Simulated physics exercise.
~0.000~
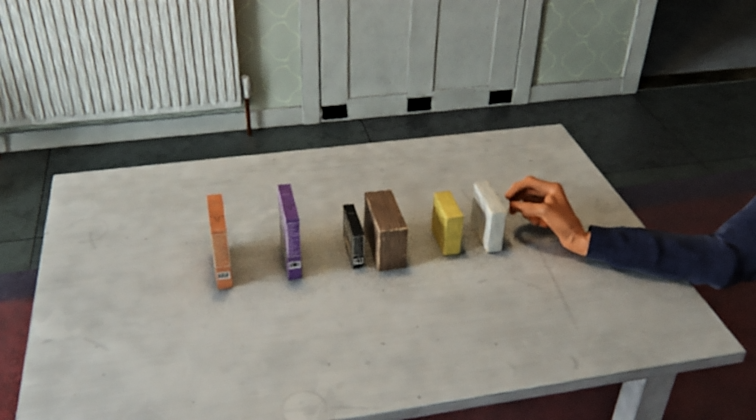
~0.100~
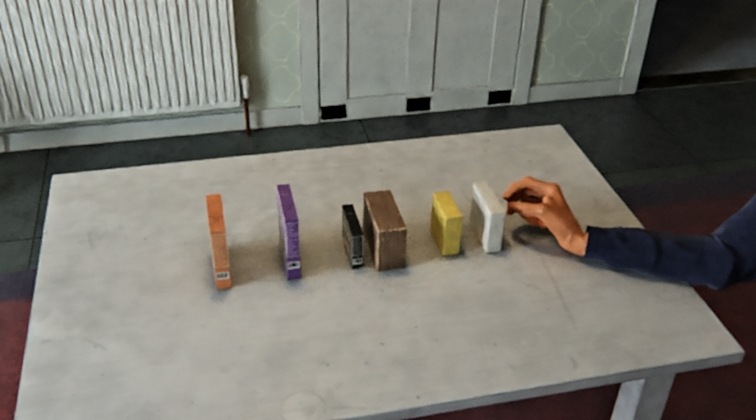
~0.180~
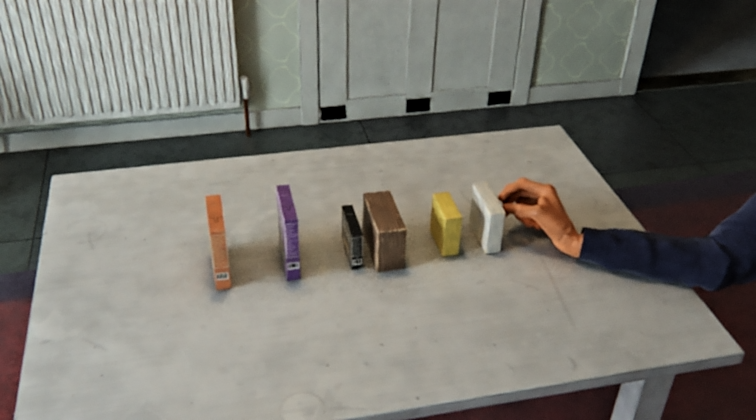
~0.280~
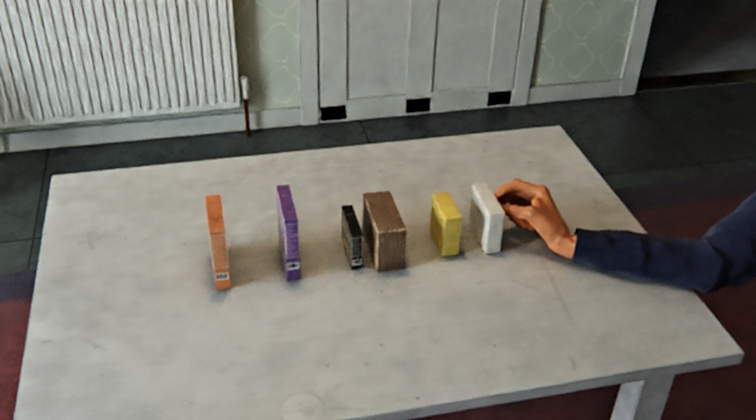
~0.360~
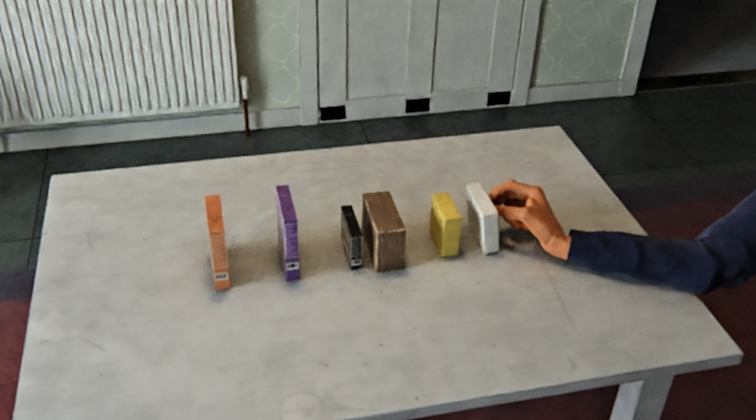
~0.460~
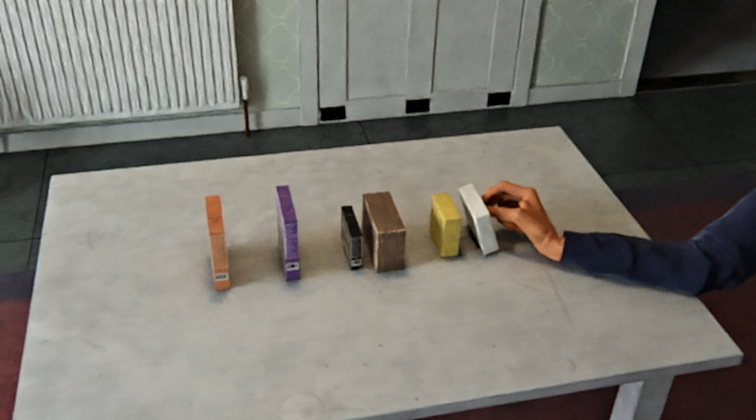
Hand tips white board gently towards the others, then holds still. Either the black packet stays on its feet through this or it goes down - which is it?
I expect it holds on.
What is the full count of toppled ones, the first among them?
Total: 2.
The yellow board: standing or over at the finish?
Result for the yellow board: Down.
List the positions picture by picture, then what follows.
Black packet (353, 236); purple packet (290, 231), in the first frame.
Brown board (384, 230); purple packet (289, 232), in the second frame.
Yellow board (445, 224); brown board (383, 231), in the third frame.
Purple packet (288, 232); yellow board (445, 224), in the fourth frame.
White board 8° over; brown board (383, 231); purple packet (288, 232), in the fifth frame.
White board 18° over; black packet (351, 238); yellow board (445, 225), in the sixth frame.
After 0.66 s, white board 36° over; yellow board tipped 5° from how it was.
After 0.86 s, white board 57° over; yellow board tipped 37° from how it was.
After 1.06 s, white board 66° over; yellow board tipped 73° from how it was.
After 1.76 s, white board 67° over; yellow board on its side.
At rest (2.2 s), tipped over on the table, yellow board; the other 3 in place. Seen from the same camera at the end, black packet near (351, 238).
